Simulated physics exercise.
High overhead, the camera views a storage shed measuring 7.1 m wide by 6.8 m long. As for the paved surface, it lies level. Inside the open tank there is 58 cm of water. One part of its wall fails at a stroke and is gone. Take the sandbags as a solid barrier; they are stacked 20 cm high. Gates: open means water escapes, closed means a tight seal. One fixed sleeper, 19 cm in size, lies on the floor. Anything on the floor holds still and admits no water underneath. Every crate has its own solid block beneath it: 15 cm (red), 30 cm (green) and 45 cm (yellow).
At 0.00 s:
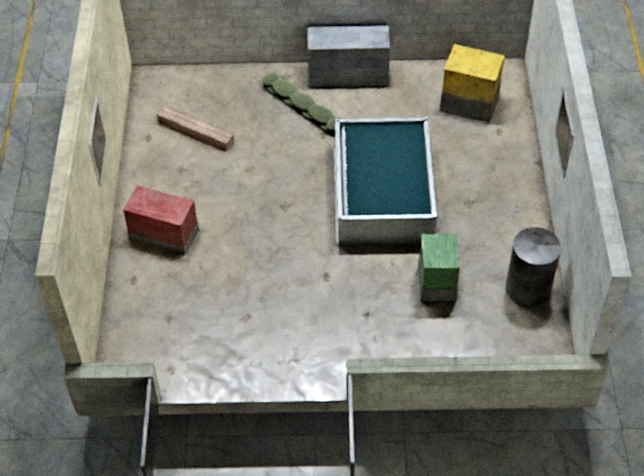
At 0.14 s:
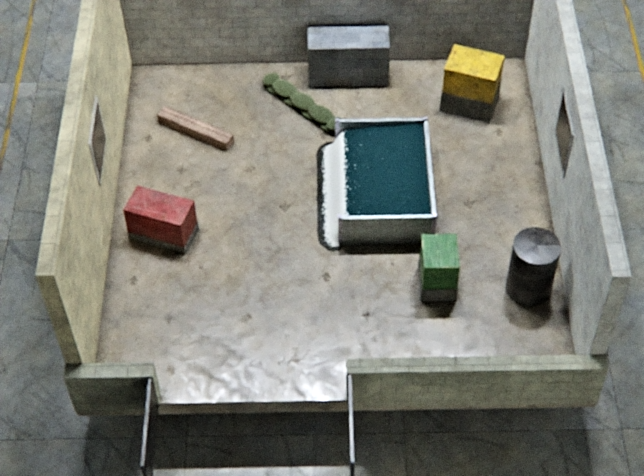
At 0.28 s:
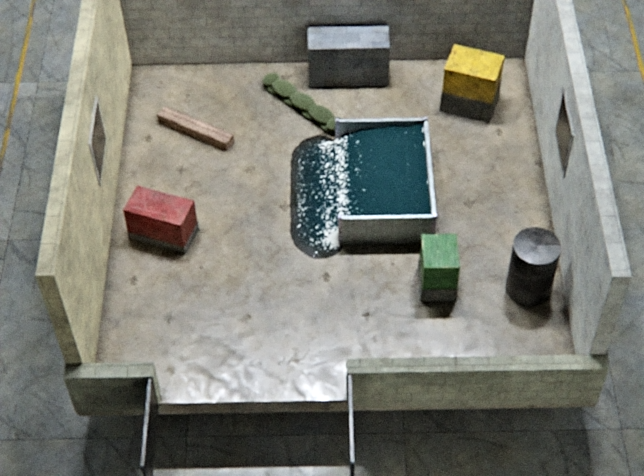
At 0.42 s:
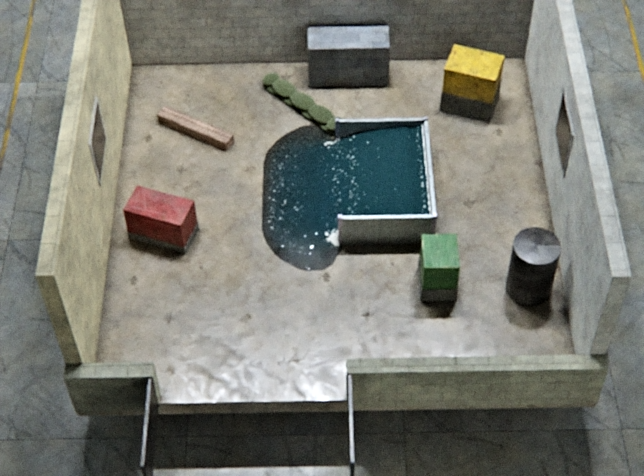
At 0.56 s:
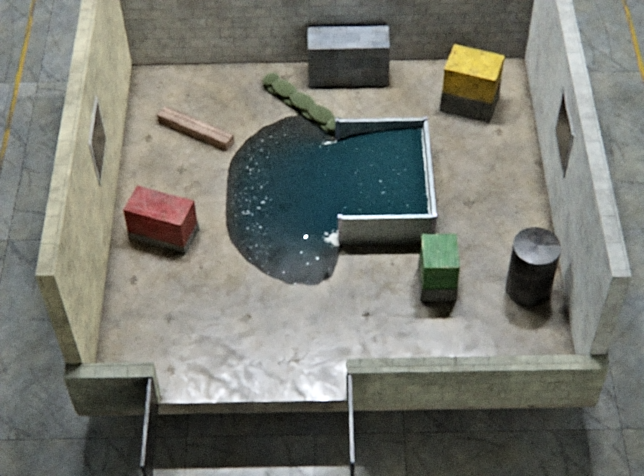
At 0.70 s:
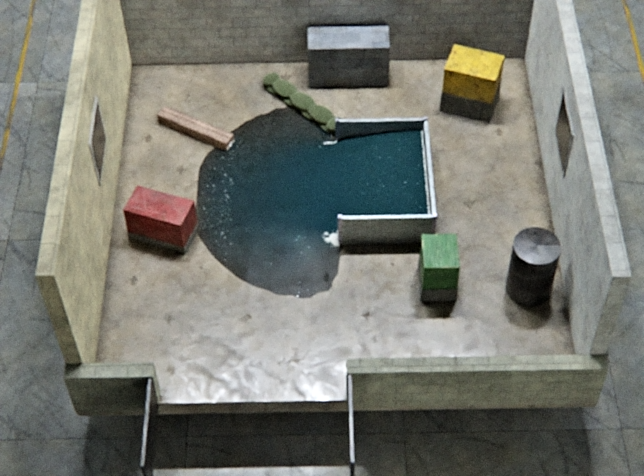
Dark teal water sits still in an open rectangular tank until the tank's left side disappears and the water pours out in a white, foaming strip. It spreads leftward across the pale floor in a widening rounded pool, the foam thinning, and reaches the wooden beam and nears the red crate.
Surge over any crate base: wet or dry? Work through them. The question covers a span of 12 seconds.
Red crate wet; green crate dry; yellow crate dry.
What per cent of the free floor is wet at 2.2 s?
Near 40 per cent is wet.
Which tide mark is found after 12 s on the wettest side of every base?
Max (cm) - red: 22; green: 6; yellow: 4.
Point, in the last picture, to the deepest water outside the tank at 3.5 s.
Position: About (130, 83).
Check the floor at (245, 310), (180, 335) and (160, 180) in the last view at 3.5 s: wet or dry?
Going through the three points: Awash, then awash, then awash.
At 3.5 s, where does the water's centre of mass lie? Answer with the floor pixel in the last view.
Centre: Roughly (206, 197) px.
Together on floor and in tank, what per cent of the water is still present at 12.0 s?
80 %.
After 1.4 s water covers 30 % of the floor and is deepest (33 cm) near (116, 200); red plinth reached, green plinth not reached, yellow plinth not reached.
After 2.2 s water covers 40 % of the floor and is deepest (34 cm) near (117, 191); red plinth reached, green plinth not reached, yellow plinth not reached.
After 3.5 s water covers 45 % of the floor and is deepest (26 cm) near (130, 83); red plinth reached, green plinth not reached, yellow plinth not reached.
After 7.0 s water covers 65 % of the floor and is deepest (12 cm) near (302, 73); red plinth reached, green plinth not reached, yellow plinth reached.
After 12.0 s water covers 85 % of the floor and is deepest (7 cm) near (576, 381); highest at the red plinth 22 cm, highest at the green plinth 6 cm, highest at the yellow plinth 4 cm.
